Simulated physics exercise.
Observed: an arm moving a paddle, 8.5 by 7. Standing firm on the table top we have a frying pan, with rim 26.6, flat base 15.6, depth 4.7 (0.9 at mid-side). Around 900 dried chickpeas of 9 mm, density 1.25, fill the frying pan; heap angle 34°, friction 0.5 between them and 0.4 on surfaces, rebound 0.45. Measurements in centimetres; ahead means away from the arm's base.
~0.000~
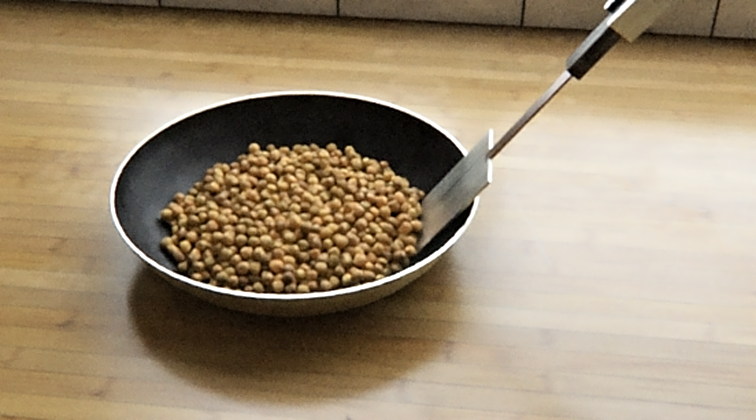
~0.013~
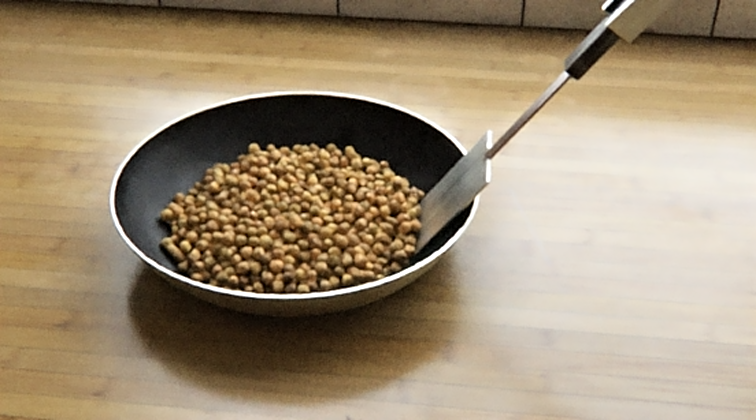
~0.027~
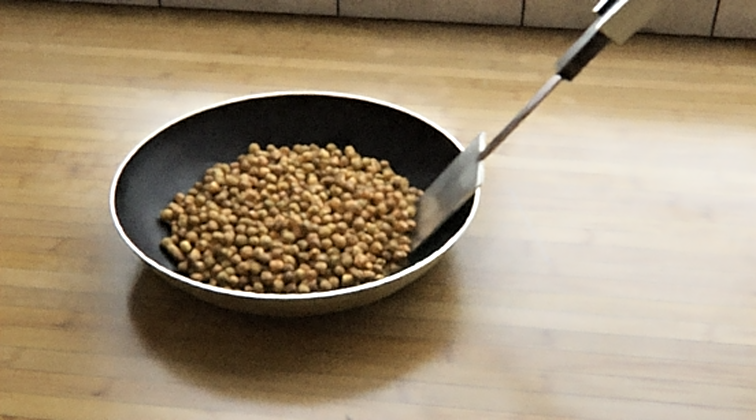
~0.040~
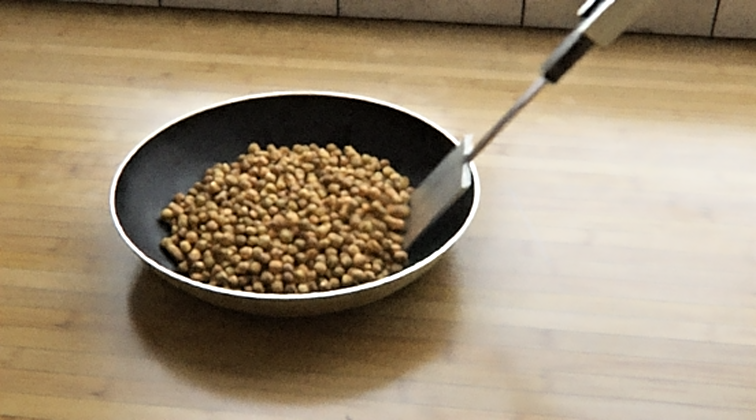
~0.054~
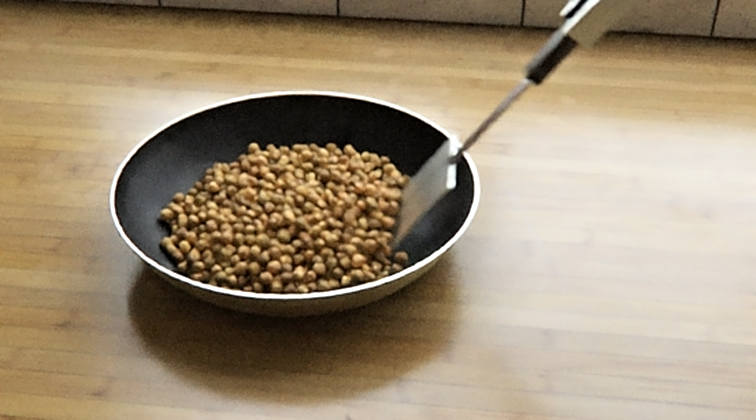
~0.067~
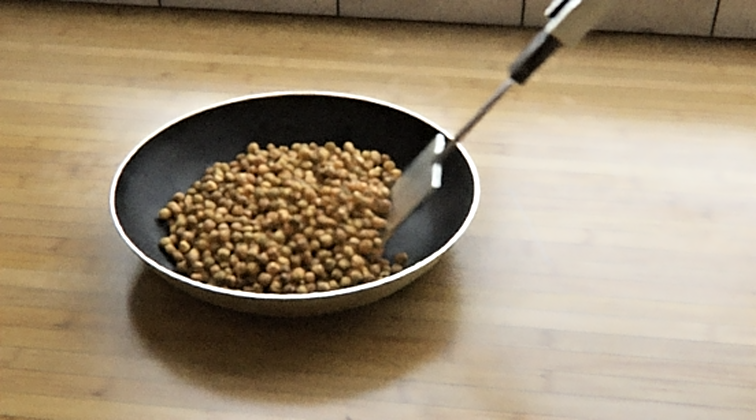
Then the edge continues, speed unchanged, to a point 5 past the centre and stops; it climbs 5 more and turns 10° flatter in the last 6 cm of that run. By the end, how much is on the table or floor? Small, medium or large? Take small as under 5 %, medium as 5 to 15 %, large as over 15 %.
Small, so under 5 %.
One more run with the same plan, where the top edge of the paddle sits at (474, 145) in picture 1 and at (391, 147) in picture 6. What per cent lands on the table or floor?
Around 10 per cent finishes there.
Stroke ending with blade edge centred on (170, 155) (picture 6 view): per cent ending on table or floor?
Around 10 percent ends on the table or floor.
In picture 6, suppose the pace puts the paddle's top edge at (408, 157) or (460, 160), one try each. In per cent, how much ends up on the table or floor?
Estimates: About 10 %, about 0 %.
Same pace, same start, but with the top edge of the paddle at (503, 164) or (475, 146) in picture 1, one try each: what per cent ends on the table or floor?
Some 5 per cent, then some 0 per cent.
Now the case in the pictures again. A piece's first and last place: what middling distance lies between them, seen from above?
Distance: Around 2 cm.
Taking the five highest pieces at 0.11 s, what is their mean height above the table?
About 5 centimetres.
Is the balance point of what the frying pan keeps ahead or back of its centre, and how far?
Some 3.5 cm ahead of the centre.
After 0.11 s, sloping 55°, highest piece 5 above the table; 900 in the frying pan.
After 0.16 s, sloping 51°, highest piece 6 above the table; 900 in the frying pan.
After 0.38 s, sloping 45°, highest piece 6 above the table; 879 in the frying pan, 16 on the table or floor, 5 on the blade or in flight.
After 1.43 s, sloping 45°, highest piece 4 above the table; 879 in the frying pan, 21 on the table or floor.
In the end, 879 in the frying pan, 21 on the table or floor. That is 2 % on the table or floor.
